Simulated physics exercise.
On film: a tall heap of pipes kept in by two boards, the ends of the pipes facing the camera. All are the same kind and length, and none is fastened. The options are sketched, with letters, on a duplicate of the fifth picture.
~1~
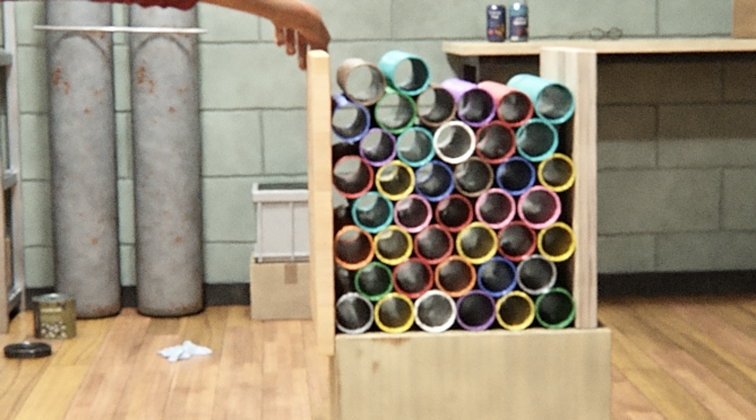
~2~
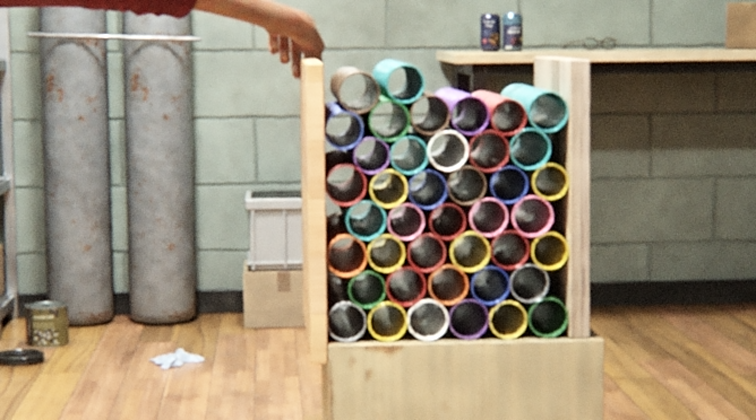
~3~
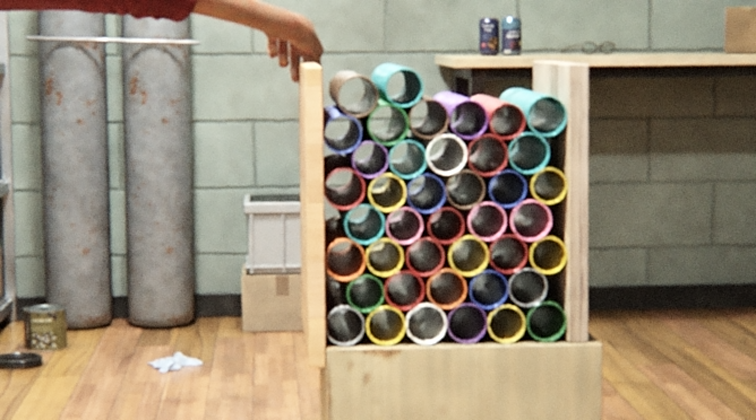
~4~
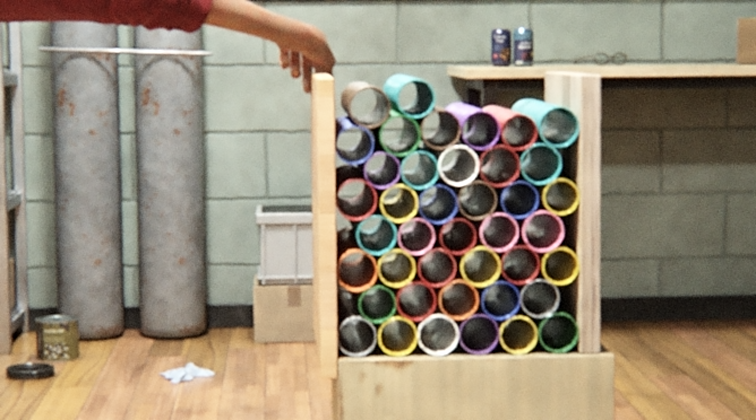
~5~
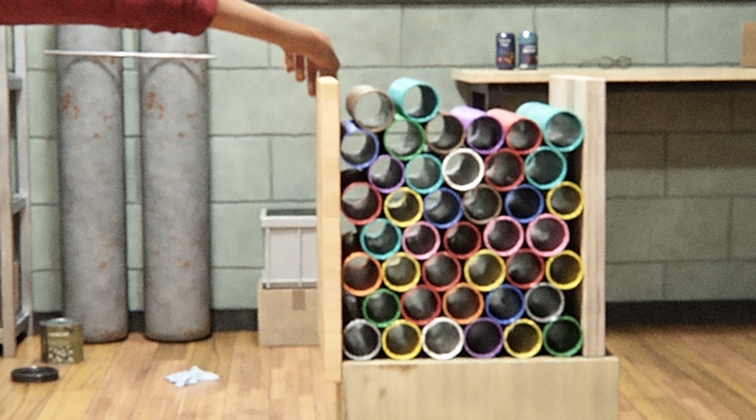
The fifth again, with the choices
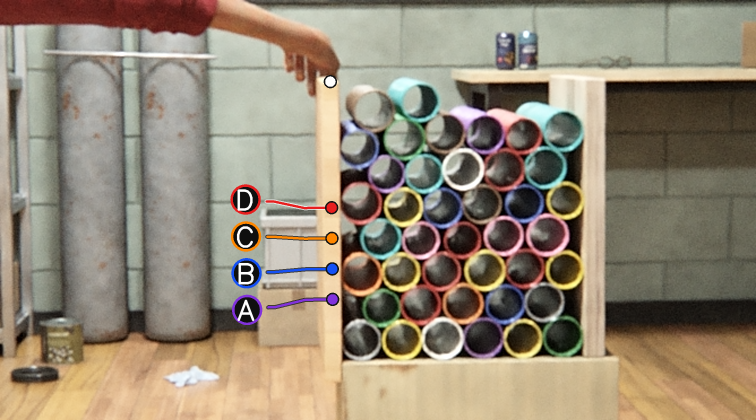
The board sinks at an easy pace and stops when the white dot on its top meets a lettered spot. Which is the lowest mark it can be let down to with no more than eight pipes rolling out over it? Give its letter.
Lower it to A and no more.
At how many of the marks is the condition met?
Four of the four.
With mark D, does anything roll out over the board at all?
Yes, at D.
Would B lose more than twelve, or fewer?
Fewer than twelve.
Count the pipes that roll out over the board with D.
It comes to two.
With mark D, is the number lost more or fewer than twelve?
It loses fewer than twelve.
On the copy, A at (333, 300); B at (333, 269); C at (332, 238); D at (332, 208); the white dot at (331, 82).
On A. First, top of the board (340, 171).
Then, top of the board (341, 270).
Finally, top of the board (341, 299), six out over the board.
By contrast, B six out over the board; C two out over the board; D two out over the board.
